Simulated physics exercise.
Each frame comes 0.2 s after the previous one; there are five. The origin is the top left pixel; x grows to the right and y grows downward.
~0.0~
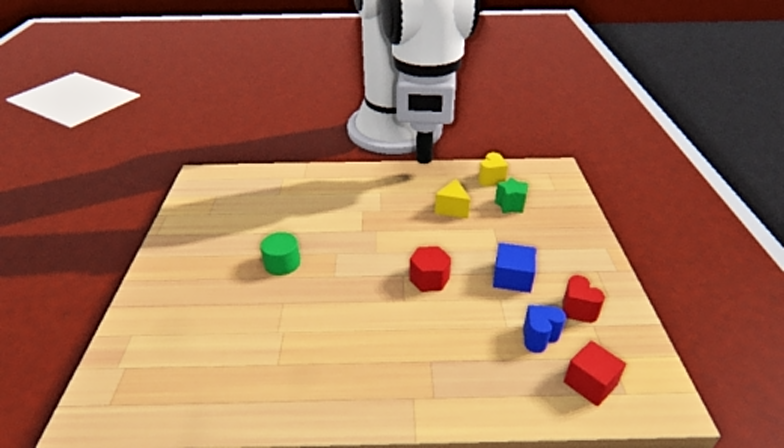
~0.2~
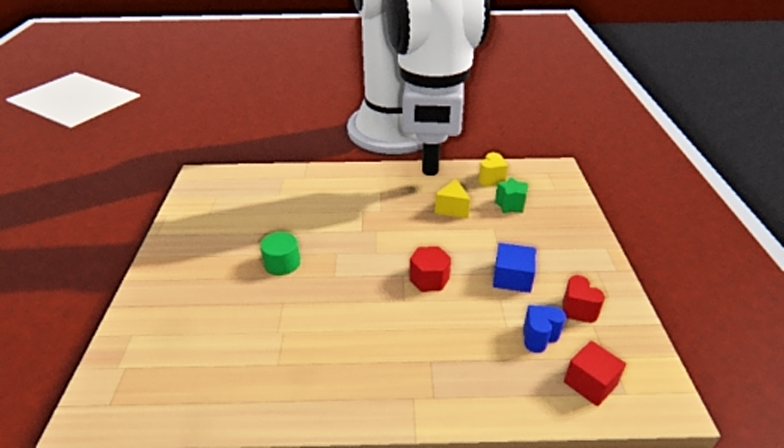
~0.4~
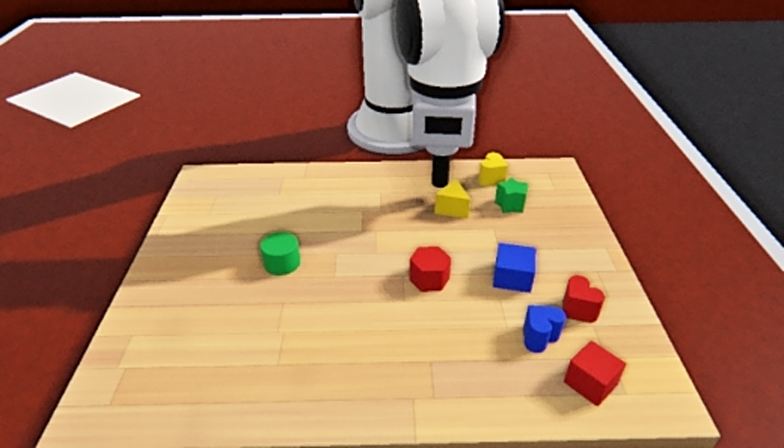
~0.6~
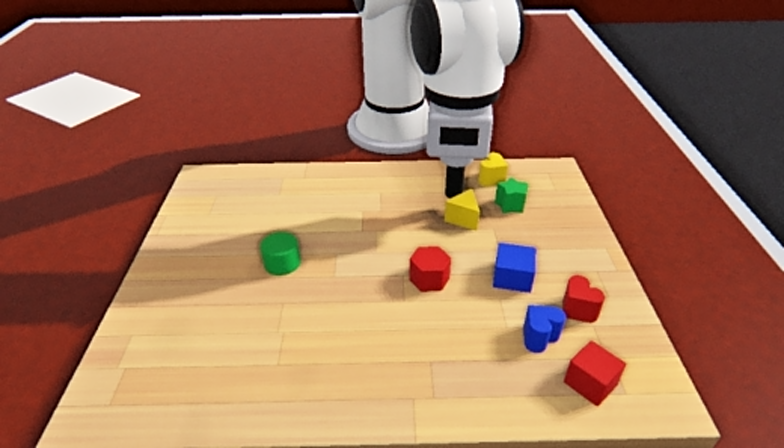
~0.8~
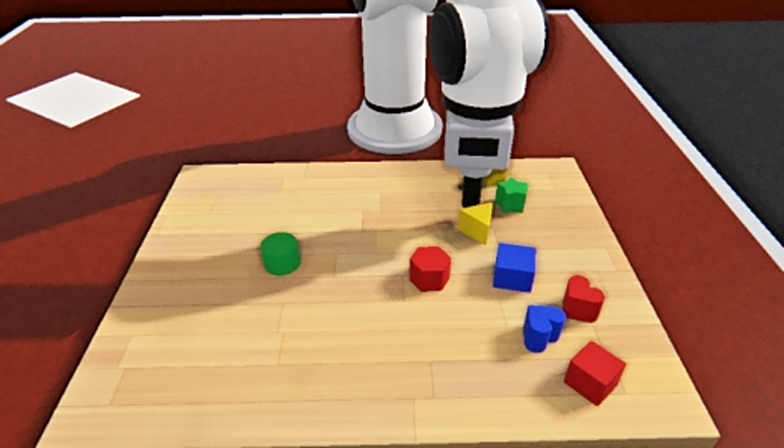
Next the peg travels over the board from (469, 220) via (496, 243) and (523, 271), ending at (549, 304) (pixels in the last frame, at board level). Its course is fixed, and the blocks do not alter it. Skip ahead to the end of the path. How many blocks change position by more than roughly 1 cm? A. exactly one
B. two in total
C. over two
B
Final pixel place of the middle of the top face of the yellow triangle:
Answer: (496, 247).
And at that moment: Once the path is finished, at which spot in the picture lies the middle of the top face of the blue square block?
Somewhere near (523, 287).
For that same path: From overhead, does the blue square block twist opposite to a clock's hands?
Going by the path, no.
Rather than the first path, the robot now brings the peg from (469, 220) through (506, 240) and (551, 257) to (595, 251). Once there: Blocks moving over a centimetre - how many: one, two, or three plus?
It shifts a single block.
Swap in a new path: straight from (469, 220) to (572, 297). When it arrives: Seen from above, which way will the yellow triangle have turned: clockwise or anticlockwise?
The yellow triangle rotates clockwise.
On the path given first. One third of the way, peg at (498, 229); yellow triangle at (498, 238), turned 55° clockwise; blue square block at (517, 260), turned 15° anticlockwise.
Two thirds of the way, peg at (526, 257); yellow triangle at (496, 247), turned 75° clockwise; blue square block at (518, 271).
At the end, peg at (553, 289); yellow triangle at (496, 247), turned 75° clockwise; blue square block at (523, 287), turned 50° clockwise; red heart-shaped block in place.
